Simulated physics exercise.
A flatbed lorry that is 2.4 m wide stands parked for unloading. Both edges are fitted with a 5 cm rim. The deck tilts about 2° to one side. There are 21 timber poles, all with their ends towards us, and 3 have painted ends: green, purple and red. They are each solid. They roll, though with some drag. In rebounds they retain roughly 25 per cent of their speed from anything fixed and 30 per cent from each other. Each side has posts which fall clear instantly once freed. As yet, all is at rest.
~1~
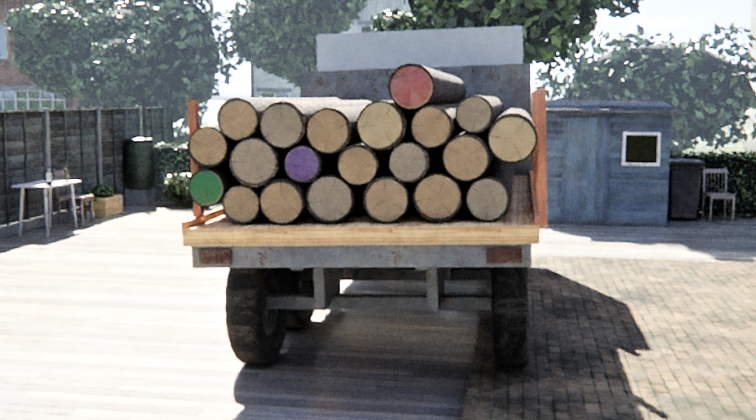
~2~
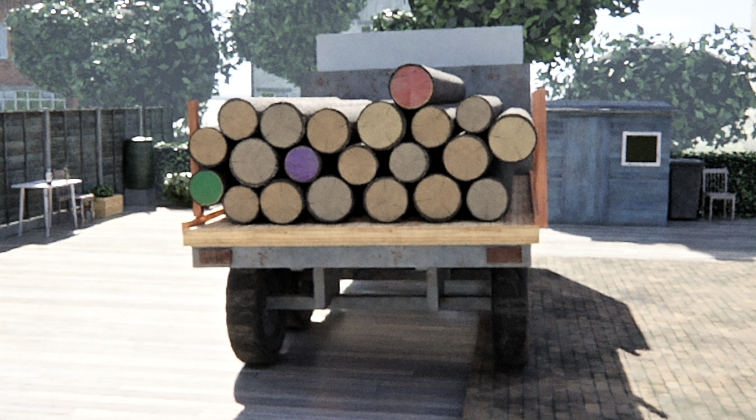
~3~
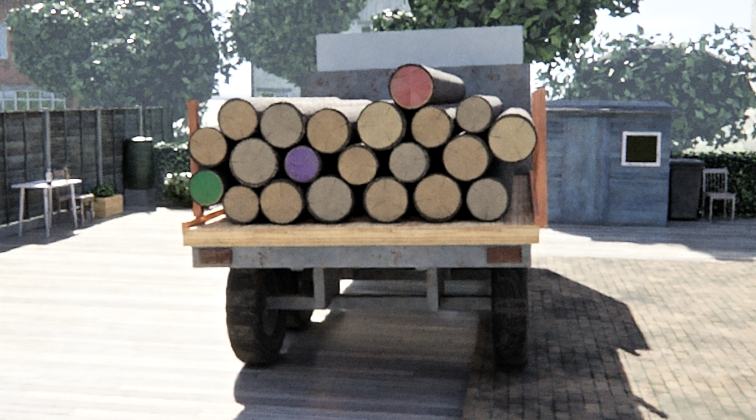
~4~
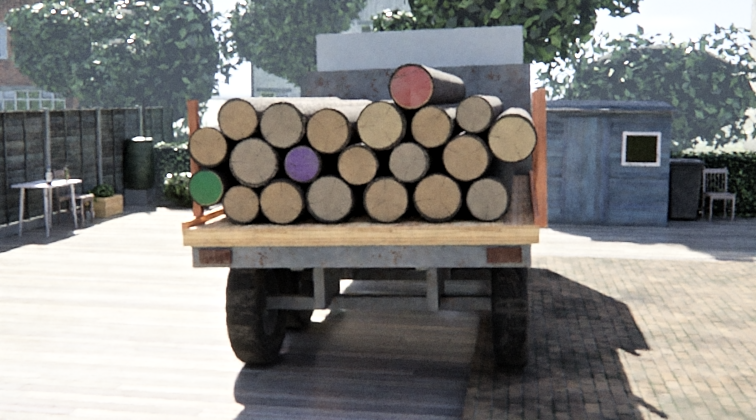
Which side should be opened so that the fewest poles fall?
Go for the left-hand side: 0 against 3.
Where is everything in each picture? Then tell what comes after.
Green (206, 188), purple (302, 164), red (411, 87); the deck slopes 2° down to the left; 6 of the 21 make up the bottom layer; all still, in the first picture.
Green (206, 188), purple (302, 164), red (411, 87); rims, left 5 cm, right 5 cm; at rest, in the second picture.
Green (206, 188), purple (302, 164), red (411, 87); side tops at (193, 106) and (541, 94); all still, in the third picture.
Green (206, 188), purple (302, 164), red (411, 87); at rest, in the fourth picture.
With the left side gone, after 0.7 s, green is on the deck, 10 cm from the left edge; purple is up on others, 80 cm from the left edge; red is up on others, 80 cm from the right edge; 0 of 21 are off.
With the left side gone, finally, green is on the deck, 10 cm from the left edge; purple is up on others, 80 cm from the left edge; red is up on others, 80 cm from the right edge; 0 of 21 are off.
With the right side gone, after 1.1 s, green is up on others, 15 cm from the left edge; purple is up on others, 80 cm from the left edge; red is up on others, 75 cm from the right edge, rolling right; 2 of 21 are off.
With the right side gone, finally, green is up on others, 15 cm from the left edge; purple is up on others, 80 cm from the left edge; red is up on others, 45 cm from the right edge; 3 of 21 are off.
